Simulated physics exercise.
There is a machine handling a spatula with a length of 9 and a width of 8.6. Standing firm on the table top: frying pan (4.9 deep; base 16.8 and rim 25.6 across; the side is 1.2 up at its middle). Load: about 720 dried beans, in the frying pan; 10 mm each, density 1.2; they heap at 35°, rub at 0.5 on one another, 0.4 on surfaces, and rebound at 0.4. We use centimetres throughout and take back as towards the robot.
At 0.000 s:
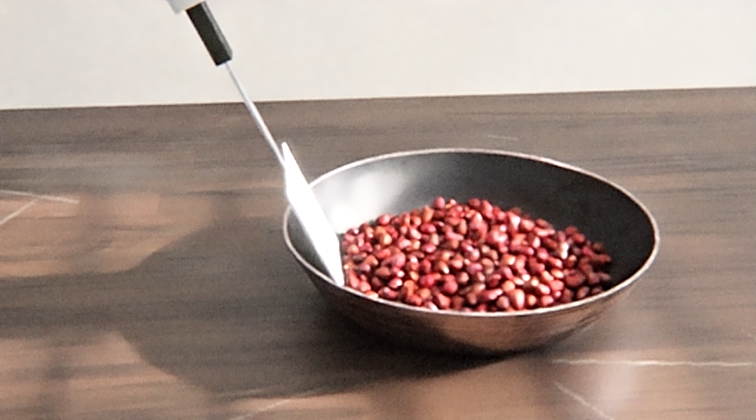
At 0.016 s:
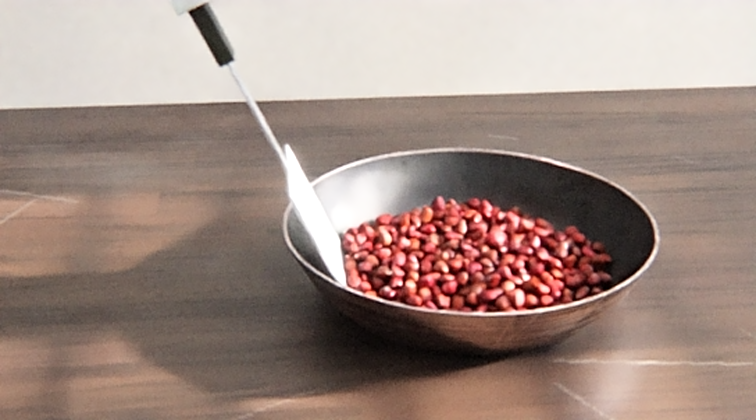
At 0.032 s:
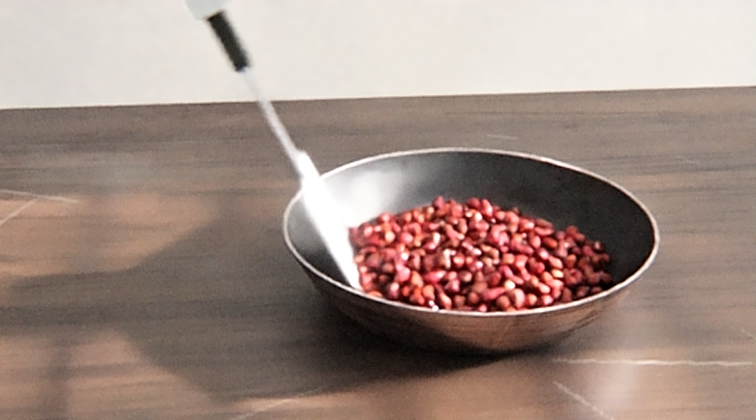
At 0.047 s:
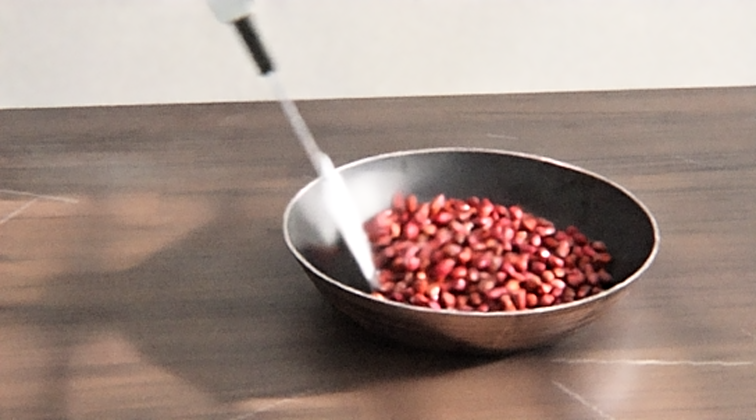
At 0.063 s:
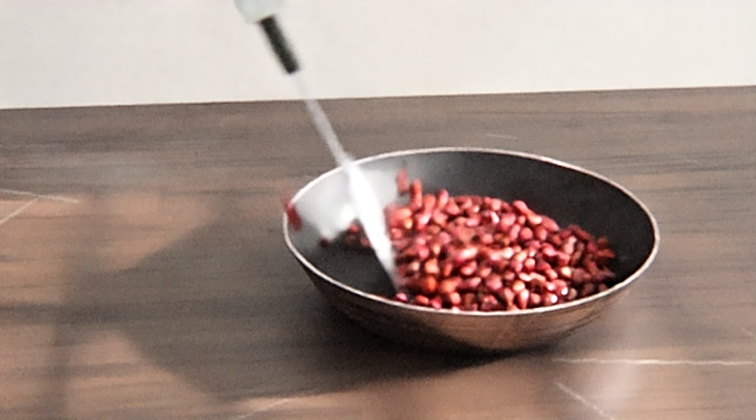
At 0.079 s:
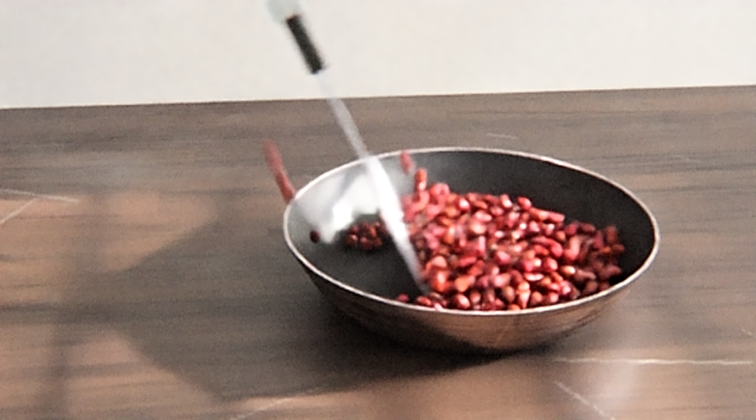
On a dark wood-grain table top, a machine-held spatula pushing red beans rightward across a frying pan, a few flicking up behind the blade.
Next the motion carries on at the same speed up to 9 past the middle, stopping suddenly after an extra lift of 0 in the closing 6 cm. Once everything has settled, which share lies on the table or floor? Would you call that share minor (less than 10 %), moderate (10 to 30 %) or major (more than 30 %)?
I would call it major.
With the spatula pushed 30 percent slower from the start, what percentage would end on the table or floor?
Then about 30 per cent.
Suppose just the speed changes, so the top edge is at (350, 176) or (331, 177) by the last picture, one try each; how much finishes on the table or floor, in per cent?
First try around 30 %, second try around 20 %.
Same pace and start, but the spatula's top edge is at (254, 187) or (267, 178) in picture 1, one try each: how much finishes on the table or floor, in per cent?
About 30% and 35%.
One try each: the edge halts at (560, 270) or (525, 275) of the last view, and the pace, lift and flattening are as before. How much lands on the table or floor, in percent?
Estimates, in order: 15 % and 5 %.
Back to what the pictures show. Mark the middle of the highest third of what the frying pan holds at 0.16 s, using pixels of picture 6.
(568, 227).
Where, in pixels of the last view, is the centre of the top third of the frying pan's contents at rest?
(564, 240).
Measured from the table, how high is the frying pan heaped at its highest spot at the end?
Roughly 5.5 centimetres.
After 0.12 s, sloping 65°, highest piece 19 above the table; 712 in the frying pan, 4 on the blade or in flight.
After 0.16 s, sloping 65°, highest piece 25 above the table; 712 in the frying pan, 4 on the blade or in flight.
After 0.38 s, sloping 65°, highest piece 34 above the table; 446 in the frying pan, 114 on the table or floor, 156 on the blade or in flight.
After 1.43 s, sloping 65°, highest piece 6 above the table; 445 in the frying pan, 271 on the table or floor.
At rest, 445 in the frying pan, 271 on the table or floor. That is 38 % on the table or floor.
